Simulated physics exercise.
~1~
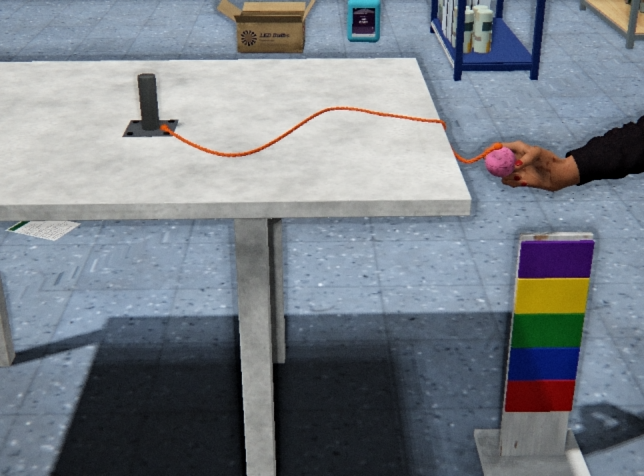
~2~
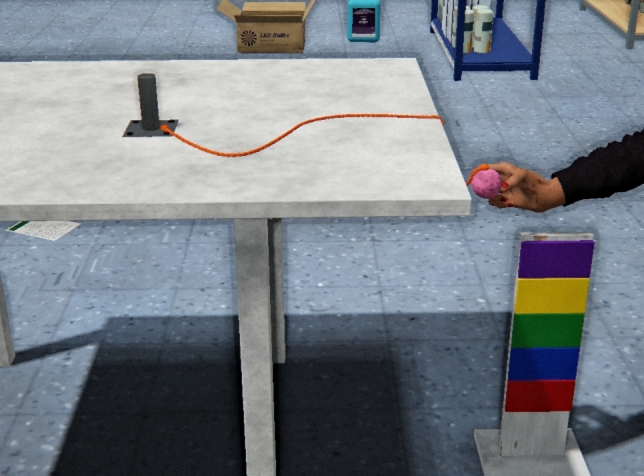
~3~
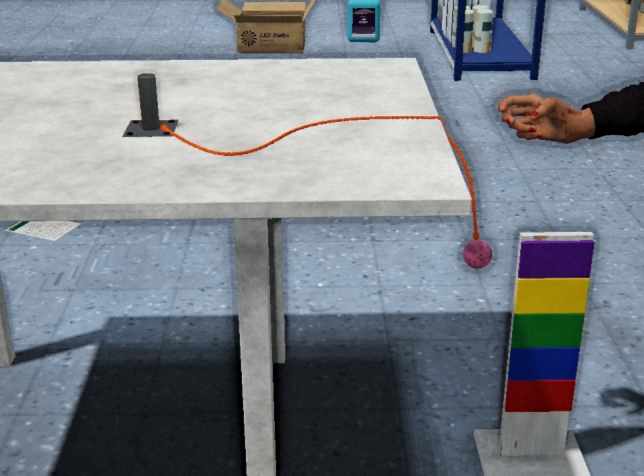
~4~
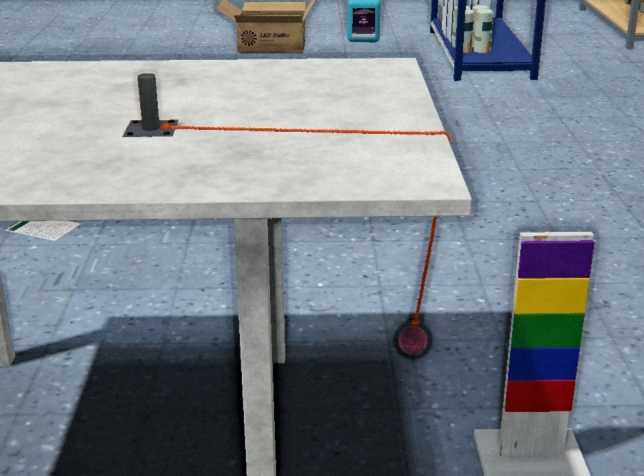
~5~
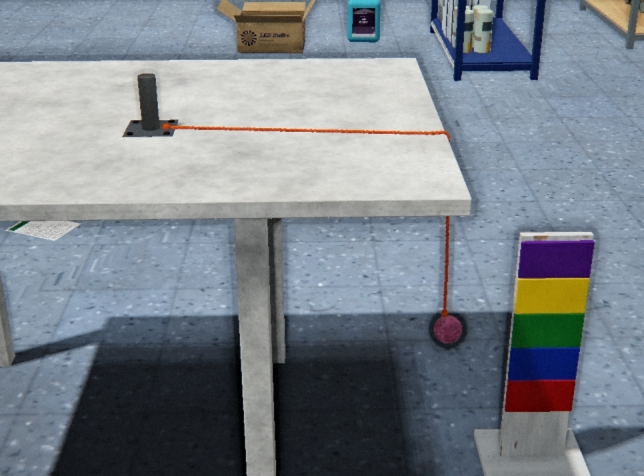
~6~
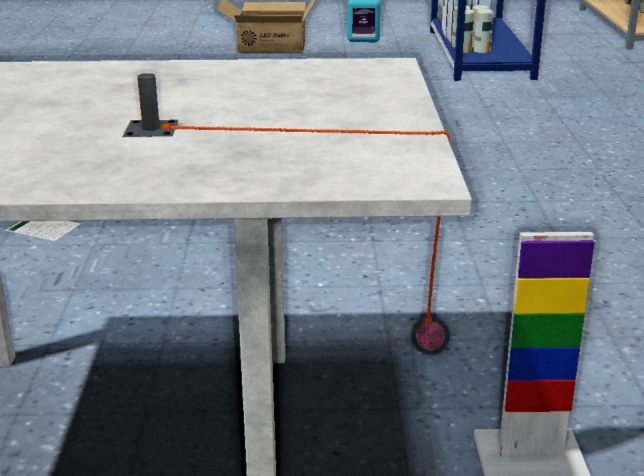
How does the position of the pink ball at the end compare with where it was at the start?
At the start the pink ball was held in a hand just off the right edge of the table, near the height of the tabletop. By the end it hung below the table edge, lower and a little further left.
